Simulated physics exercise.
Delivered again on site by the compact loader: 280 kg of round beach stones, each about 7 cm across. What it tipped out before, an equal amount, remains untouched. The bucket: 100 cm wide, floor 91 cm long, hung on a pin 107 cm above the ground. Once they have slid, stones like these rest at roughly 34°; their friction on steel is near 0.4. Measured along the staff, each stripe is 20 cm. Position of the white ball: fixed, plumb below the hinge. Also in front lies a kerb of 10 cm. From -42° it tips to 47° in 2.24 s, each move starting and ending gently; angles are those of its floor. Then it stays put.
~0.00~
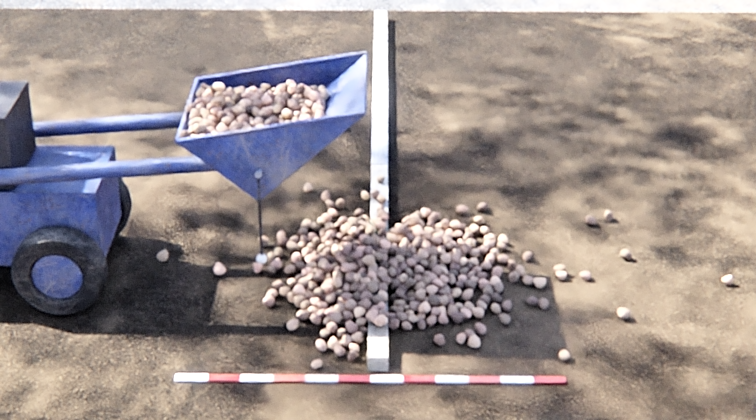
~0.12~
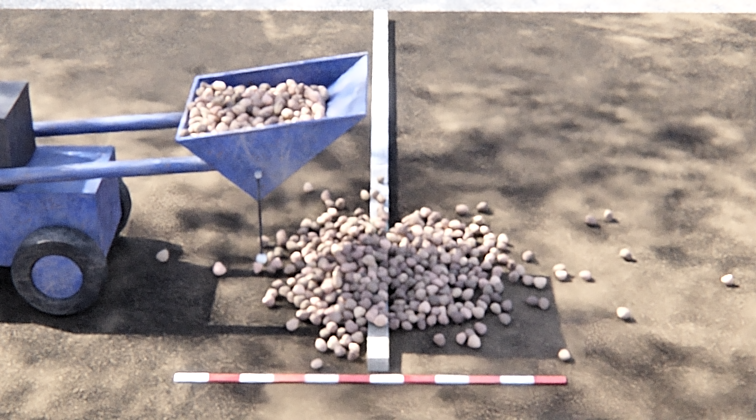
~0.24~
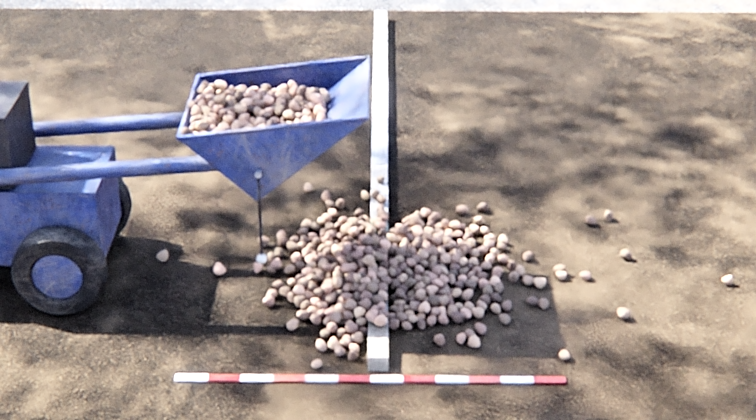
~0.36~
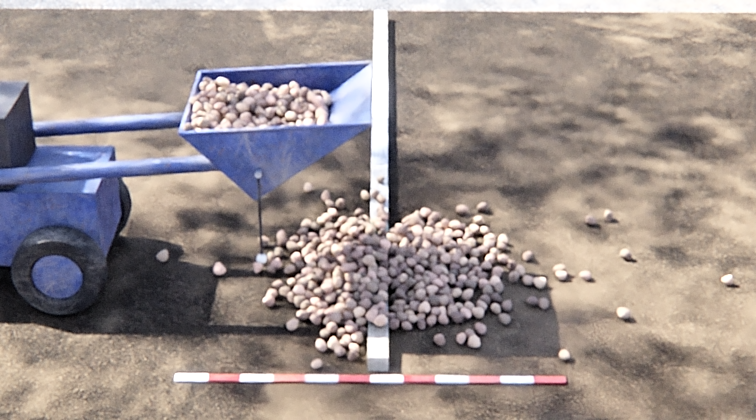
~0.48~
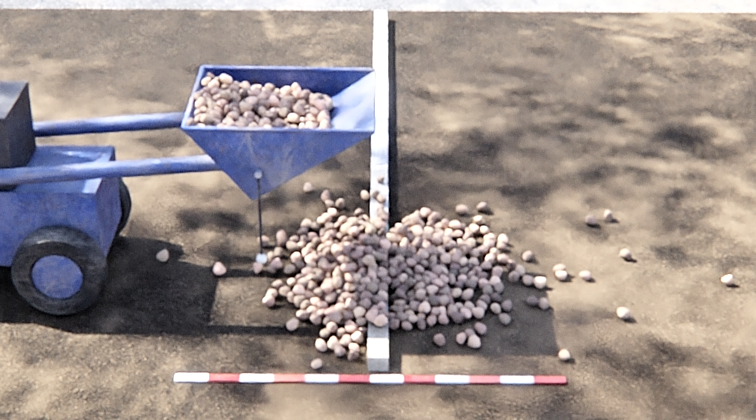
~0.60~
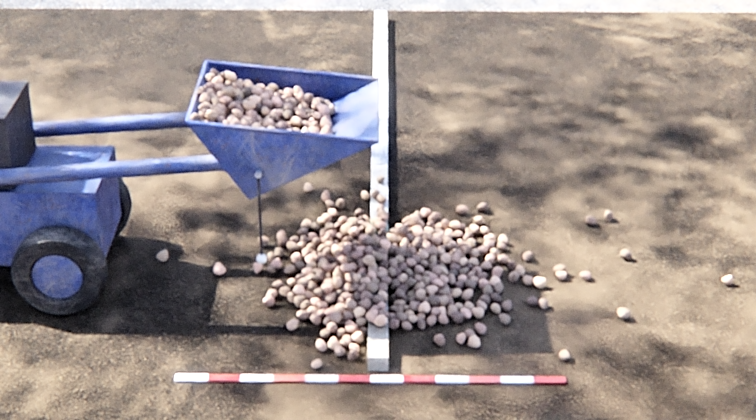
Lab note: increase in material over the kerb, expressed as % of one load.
Increase: 56 %.
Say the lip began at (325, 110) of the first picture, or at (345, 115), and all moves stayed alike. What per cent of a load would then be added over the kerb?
Near 15 in a hundred, then near 35 in a hundred.
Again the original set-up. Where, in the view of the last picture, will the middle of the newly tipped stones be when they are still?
(394, 259).
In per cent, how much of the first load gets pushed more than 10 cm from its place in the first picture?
Close to 15 in a hundred of them.
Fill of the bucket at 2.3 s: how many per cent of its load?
It holds some 0 per cent.
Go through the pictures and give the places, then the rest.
In the first frame, lip at (365, 113), floor tilted -42°, highest stones at (260, 97). The earlier load is highest near (367, 253), 19 cm above ground level, 53 % on this side of the kerb, 47 % over the kerb.
In the second frame, lip at (366, 114), floor tilted -41°, highest stones at (254, 99); the stones move at 0.0 m/s on average.
In the third frame, lip at (368, 118), floor tilted -39°, highest stones at (239, 95); the stones move at 0.1 m/s on average.
In the fourth frame, the bucket is at -36°, its lip at (371, 124); the top of the load is at (221, 89); the stones move at 0.1 m/s on average.
In the fifth frame, the bucket is at -31°, its lip at (375, 132); the top of the load is at (216, 86); the stones move at 0.1 m/s on average.
In the sixth frame, the bucket is at -26°, its lip at (378, 142); the top of the load is at (220, 82); the stones move at 0.2 m/s on average.
After 1.7 s the floor is at 33°; in per cent of one load, 89 in the bucket, 64 on this side of the kerb, 47 over the kerb; the foremost stones are at (610, 262).
After 2.3 s the floor is at 47°; in per cent of one load, 1 in the bucket, 102 on this side of the kerb, 98 over the kerb; the foremost stones are at (610, 262).
After 2.7 s the floor is at 47°; in per cent of one load, 0 in the bucket, 98 on this side of the kerb, 102 over the kerb; the foremost stones are at (609, 255).
After 5.2 s the floor is at 47°; in per cent of one load, 0 in the bucket, 98 on this side of the kerb, 102 over the kerb; the foremost stones are at (611, 255). Net gain over the kerb, 56.
